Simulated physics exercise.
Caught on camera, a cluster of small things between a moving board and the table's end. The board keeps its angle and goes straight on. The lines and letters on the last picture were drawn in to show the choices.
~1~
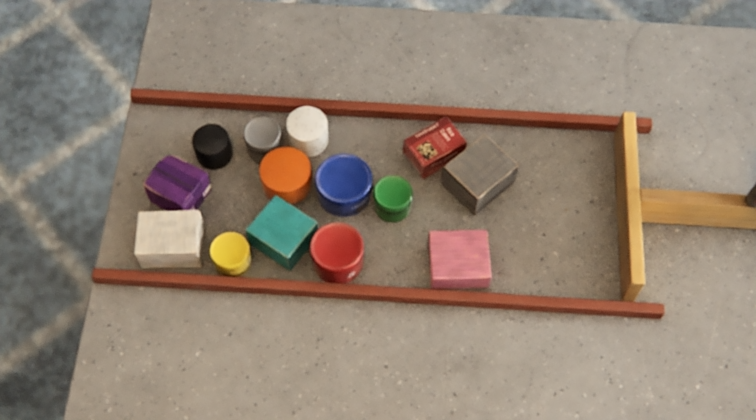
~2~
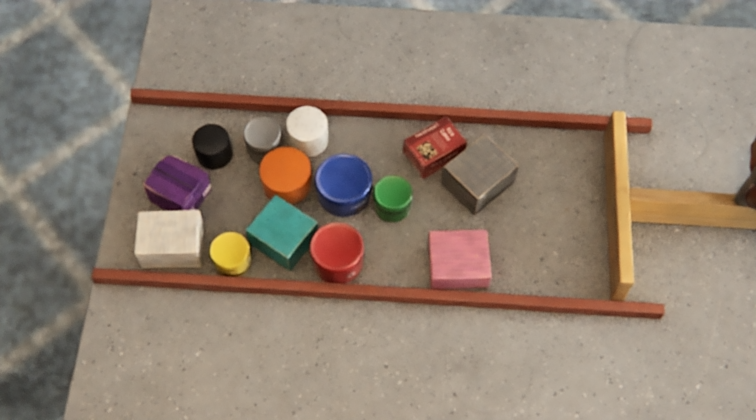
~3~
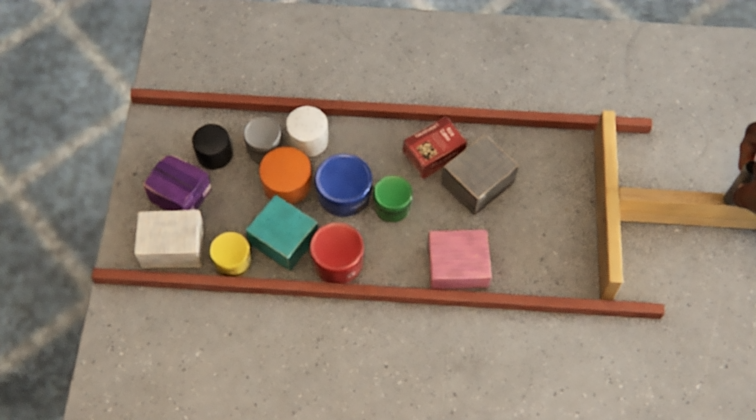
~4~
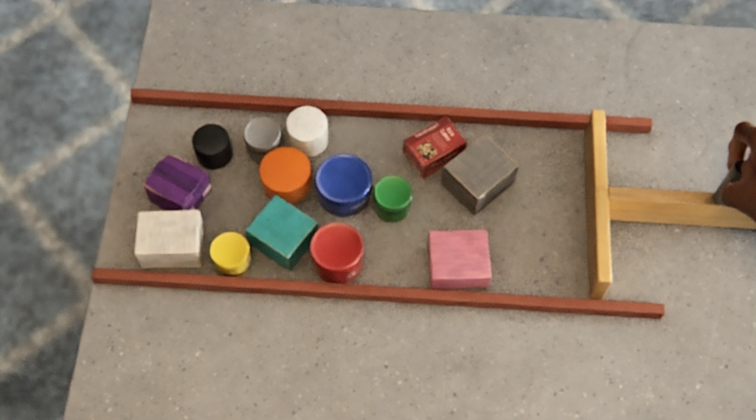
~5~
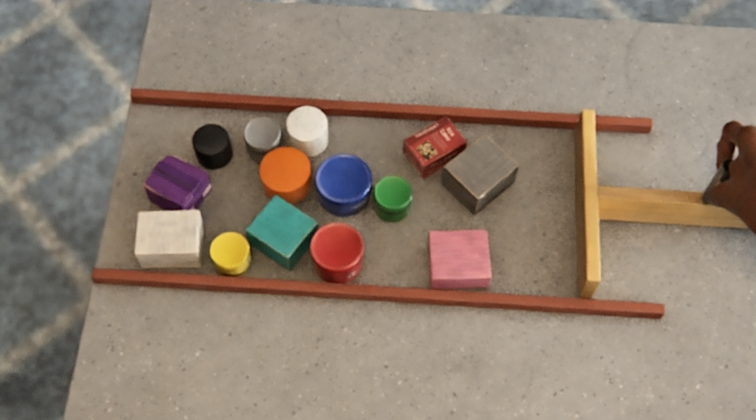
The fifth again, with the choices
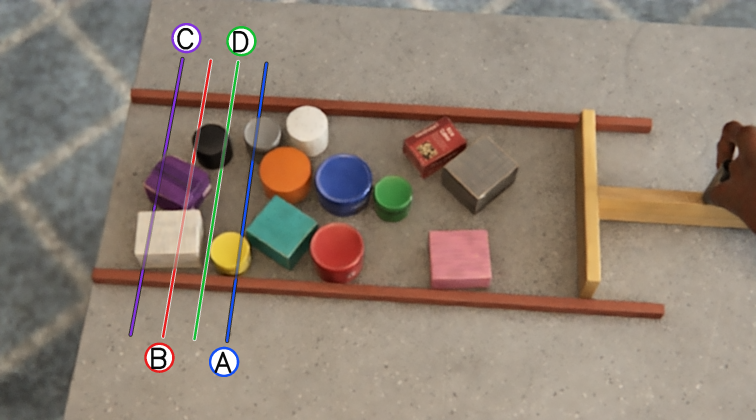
A hand slides a wooden board slowly left between two rails toward unmoving small objects.
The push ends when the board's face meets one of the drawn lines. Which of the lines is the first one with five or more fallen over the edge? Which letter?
At least to D.
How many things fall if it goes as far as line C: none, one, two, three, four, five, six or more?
By then, six or more.
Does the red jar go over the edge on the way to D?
No.
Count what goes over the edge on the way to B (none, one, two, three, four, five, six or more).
By then, six or more.
On the marked copy, A at (248, 193); B at (189, 189); C at (158, 187); D at (218, 191).
With D. Early on, board (455, 183); red packet (401, 134); pink block (414, 255).
Further on, board (322, 175); purple box (142, 188); white block (134, 237).
At the end, board (218, 169); purple box over the edge; white block over the edge; seven fallen.
As for the rest, A drops only three; B drops nine, but is farther than needed; C drops eleven, but is farther than needed.
